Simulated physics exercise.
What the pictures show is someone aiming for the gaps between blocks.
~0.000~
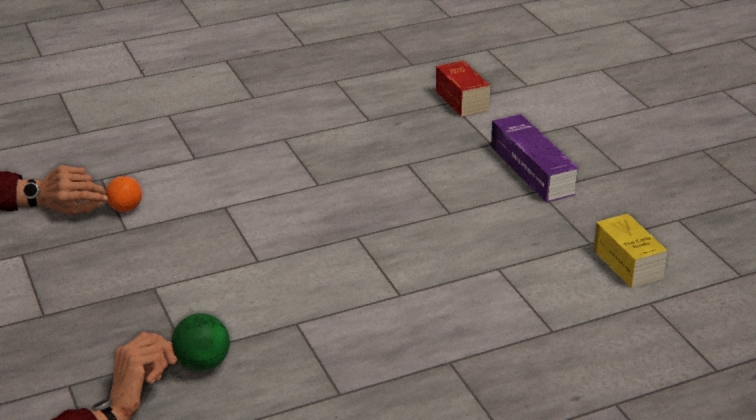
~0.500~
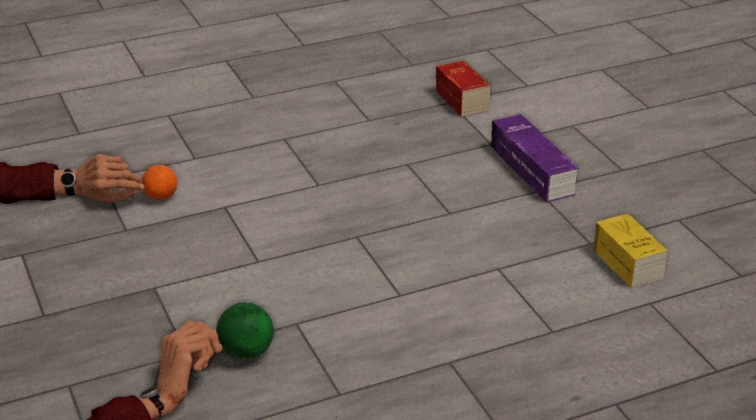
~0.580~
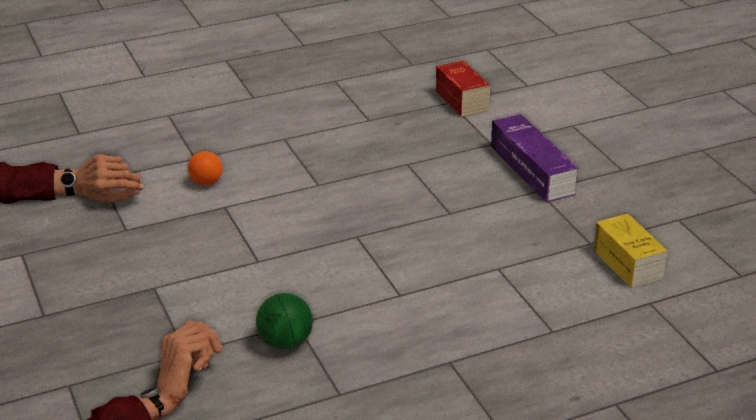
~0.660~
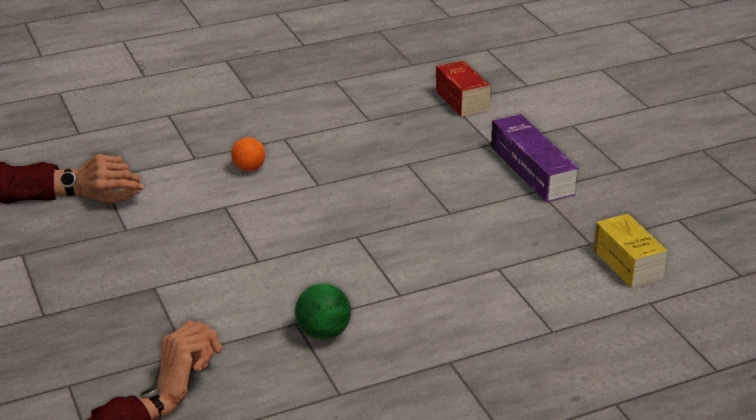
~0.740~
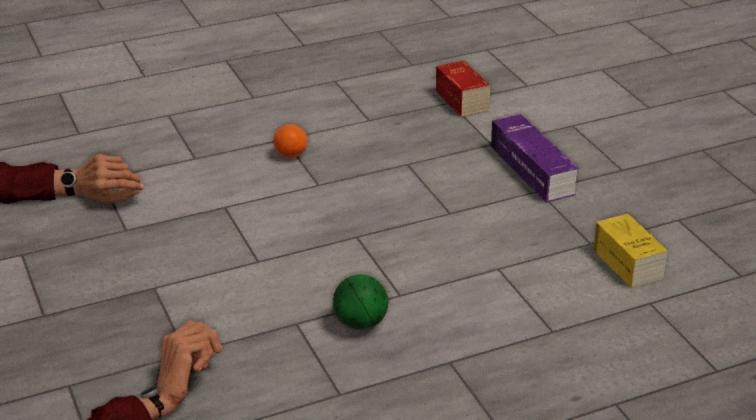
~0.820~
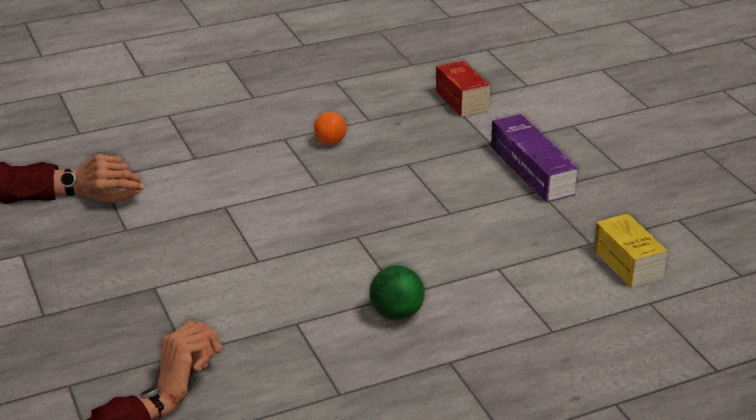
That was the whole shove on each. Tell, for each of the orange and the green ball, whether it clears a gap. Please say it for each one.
As I see it, the orange does not get through. The green ball does not get through.
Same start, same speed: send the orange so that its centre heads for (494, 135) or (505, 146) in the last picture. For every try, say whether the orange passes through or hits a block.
First try: Blocked; second try: Blocked.
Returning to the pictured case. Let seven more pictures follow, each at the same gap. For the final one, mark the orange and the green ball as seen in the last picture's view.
(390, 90); (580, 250).
After 1.20 s, orange coming back near (410, 95); green ball heading on near (559, 253).
By the end (2.3 s), the orange hits a block; the green ball hits a block.
